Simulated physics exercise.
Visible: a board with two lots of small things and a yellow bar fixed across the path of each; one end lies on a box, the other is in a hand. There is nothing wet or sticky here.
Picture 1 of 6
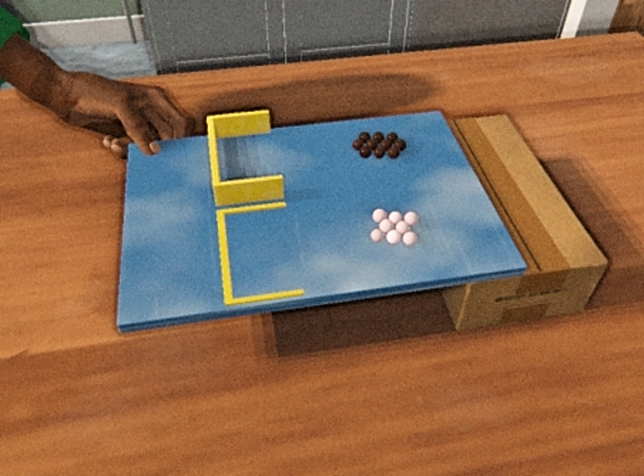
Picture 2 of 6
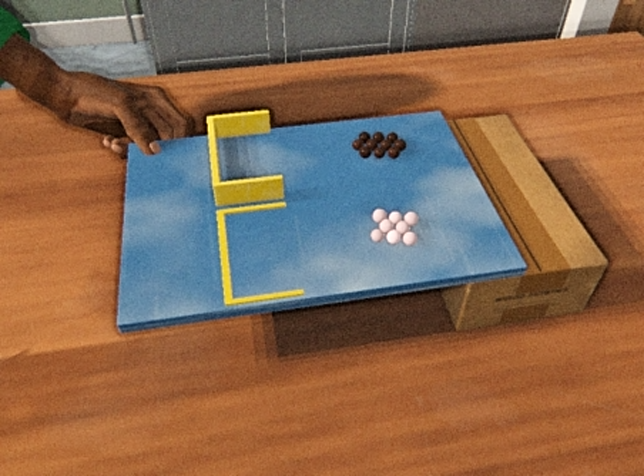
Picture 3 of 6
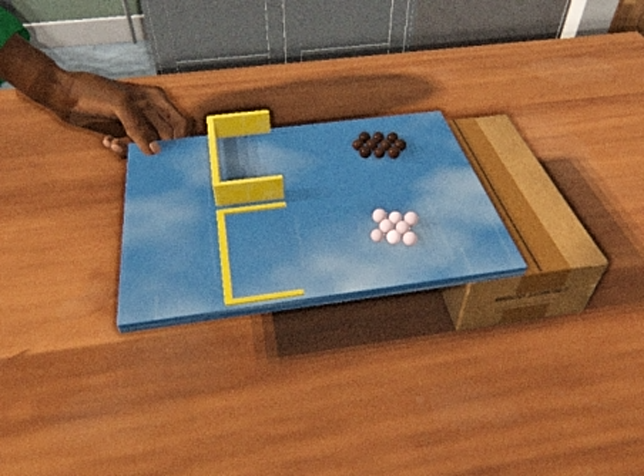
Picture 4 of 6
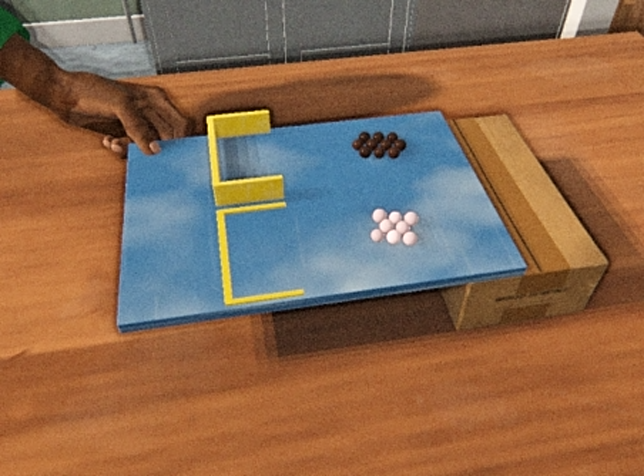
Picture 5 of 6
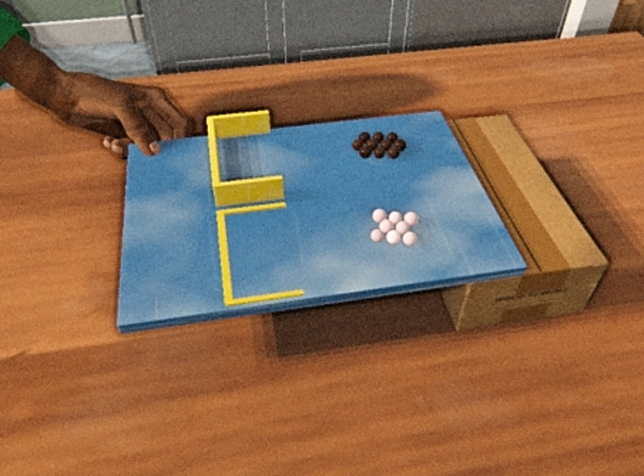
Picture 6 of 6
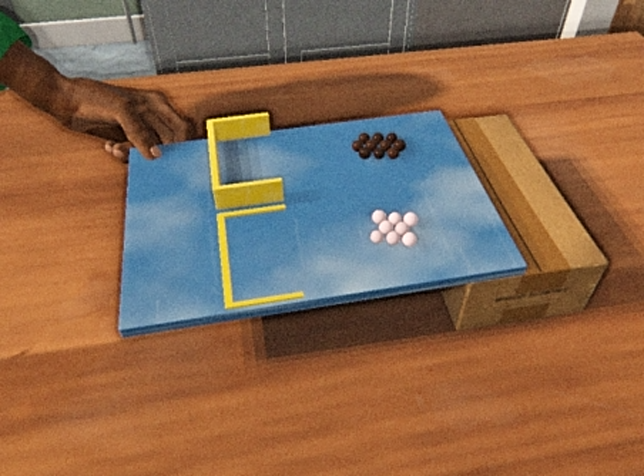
A blue board with pink and brown balls dips very slightly at the hand-held end.
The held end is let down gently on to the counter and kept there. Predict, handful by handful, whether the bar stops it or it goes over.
Prediction: The near handful goes over; the far handful gets stopped.
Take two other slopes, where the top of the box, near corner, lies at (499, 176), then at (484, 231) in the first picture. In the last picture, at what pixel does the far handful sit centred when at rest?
Around (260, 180) in the first try, (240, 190) in the second.
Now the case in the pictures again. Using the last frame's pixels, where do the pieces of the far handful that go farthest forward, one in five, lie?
It ends up near (234, 221) in the last view.
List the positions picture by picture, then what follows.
Held end of the board at (132, 318), level; box at (484, 212), about a quarter as high as the board is long; near handful at (403, 228), a few sugar pearls; far handful at (386, 145), a few chocolate balls; near bar at (224, 254), much lower than a piece; far bar at (215, 159), taller than the pieces, in the first frame.
Held end of the board at (132, 318), level; far handful at (386, 145), in the second frame.
Held end of the board at (132, 318), level; near handful at (403, 228), in the third frame.
Held end of the board at (132, 318), level; far handful at (386, 145), in the fourth frame.
Held end of the board at (132, 318), level; near handful at (403, 228), in the fifth frame.
Held end of the board at (134, 322), down by 1°; box at (484, 212); near handful at (402, 229), not moving; far handful at (386, 146), not moving; near bar at (225, 258); far bar at (215, 163), in the sixth frame.
Then, 0.23 s after the last picture, board sloping at 6°; near handful where it was; far handful where it was.
Then, 0.51 s after the last picture, board sloping at 13°; near handful on its way down; far handful on its way down.
Then, 0.82 s after the last picture, board resting at 15°; near handful all past its bar; far handful has reached its bar.
By the end, board resting at 15°; near handful all past its bar; far handful gathered behind its bar.
